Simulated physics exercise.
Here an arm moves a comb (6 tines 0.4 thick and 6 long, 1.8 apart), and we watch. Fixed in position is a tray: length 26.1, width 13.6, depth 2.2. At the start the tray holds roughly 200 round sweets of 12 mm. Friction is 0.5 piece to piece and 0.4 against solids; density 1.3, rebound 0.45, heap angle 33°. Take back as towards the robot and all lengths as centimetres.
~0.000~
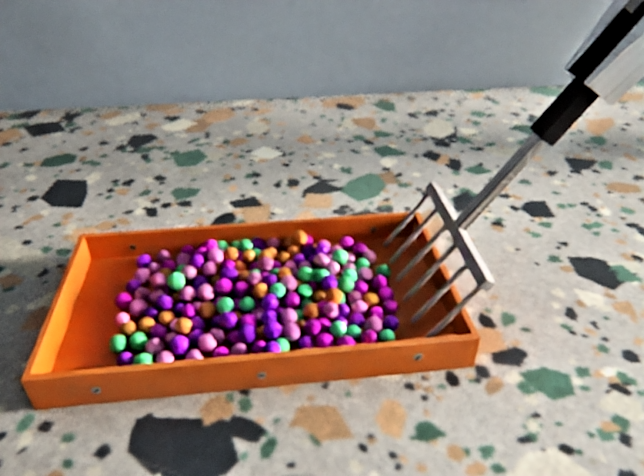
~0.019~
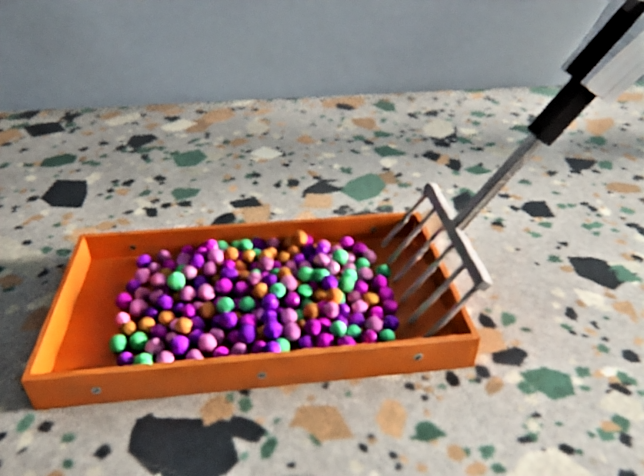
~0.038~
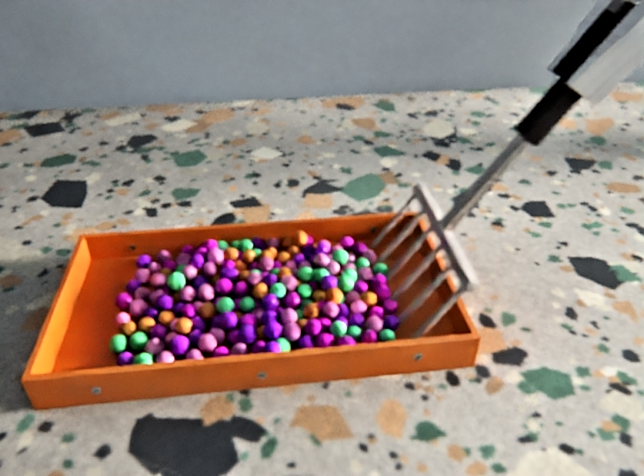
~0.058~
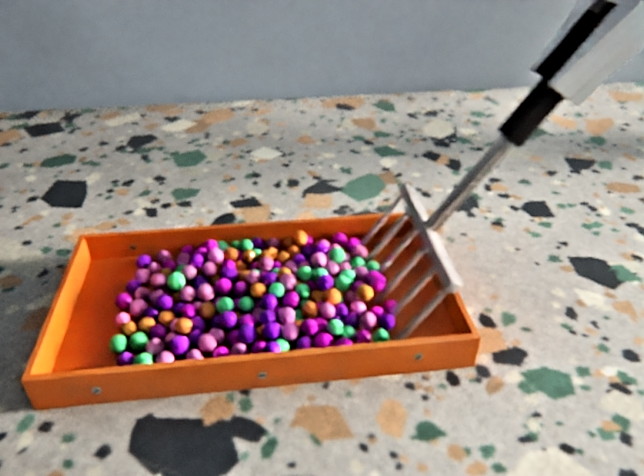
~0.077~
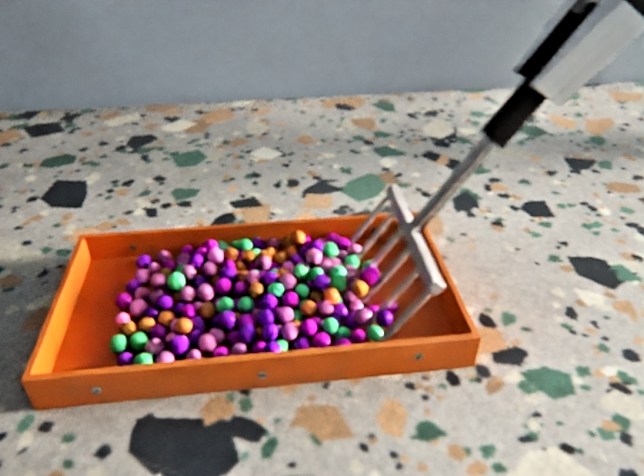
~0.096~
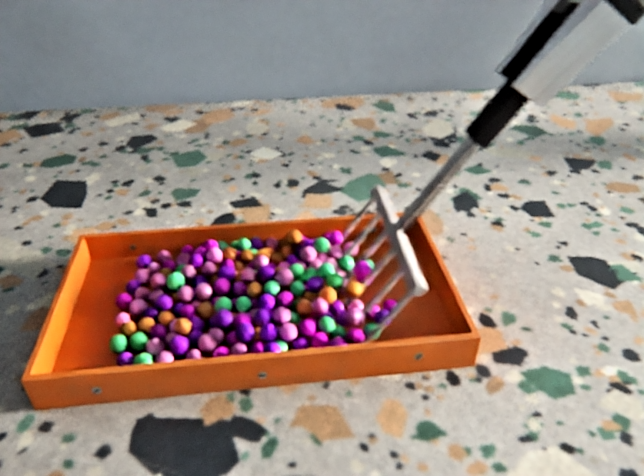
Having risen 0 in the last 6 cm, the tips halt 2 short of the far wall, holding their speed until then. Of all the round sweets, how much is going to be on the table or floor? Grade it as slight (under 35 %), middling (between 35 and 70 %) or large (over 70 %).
Grade: Slight.
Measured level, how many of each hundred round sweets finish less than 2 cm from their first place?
About 5 percent.
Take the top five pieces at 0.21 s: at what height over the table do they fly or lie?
Roughly 4 centimetres.
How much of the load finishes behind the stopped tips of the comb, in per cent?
About 60 percent.
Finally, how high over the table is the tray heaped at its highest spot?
4.0 cm or so.
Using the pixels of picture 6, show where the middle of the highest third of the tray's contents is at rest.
I'd say close to (97, 290).
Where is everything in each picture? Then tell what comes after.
In the first frame, the comb bar at (456, 230), sloping 56°; upper third of the load around (248, 284), from x 120 to 390, top at y 240; 201 in the tray.
In the second frame, the comb bar at (453, 230), sloping 56°; upper third of the load around (248, 284), from x 120 to 390, top at y 240.
In the third frame, the comb bar at (442, 231), sloping 56°; upper third of the load around (260, 284), from x 120 to 390, top at y 240.
In the fourth frame, the comb bar at (426, 232), sloping 56°; upper third of the load around (266, 284), from x 120 to 390, top at y 240.
In the fifth frame, the comb bar at (411, 233), sloping 56°; upper third of the load around (266, 283), from x 120 to 390, top at y 240.
In the sixth frame, the comb bar at (395, 234), sloping 56°; upper third of the load around (266, 281), from x 120 to 390, top at y 235; 201 in the tray.
After 0.21 s, sloping 56°, highest piece 4 above the table; 201 in the tray.
After 0.33 s, sloping 56°, highest piece 7 above the table; 200 in the tray, 1 in flight or on the tool.
After 0.58 s, sloping 56°, highest piece 4 above the table; 165 in the tray, 35 on the table or floor, 1 in flight or on the tool.
After 1.28 s, sloping 56°, highest piece 4 above the table; 165 in the tray, 36 on the table or floor.
In the end, 165 in the tray, 36 on the table or floor. That is 18 % on the table or floor.
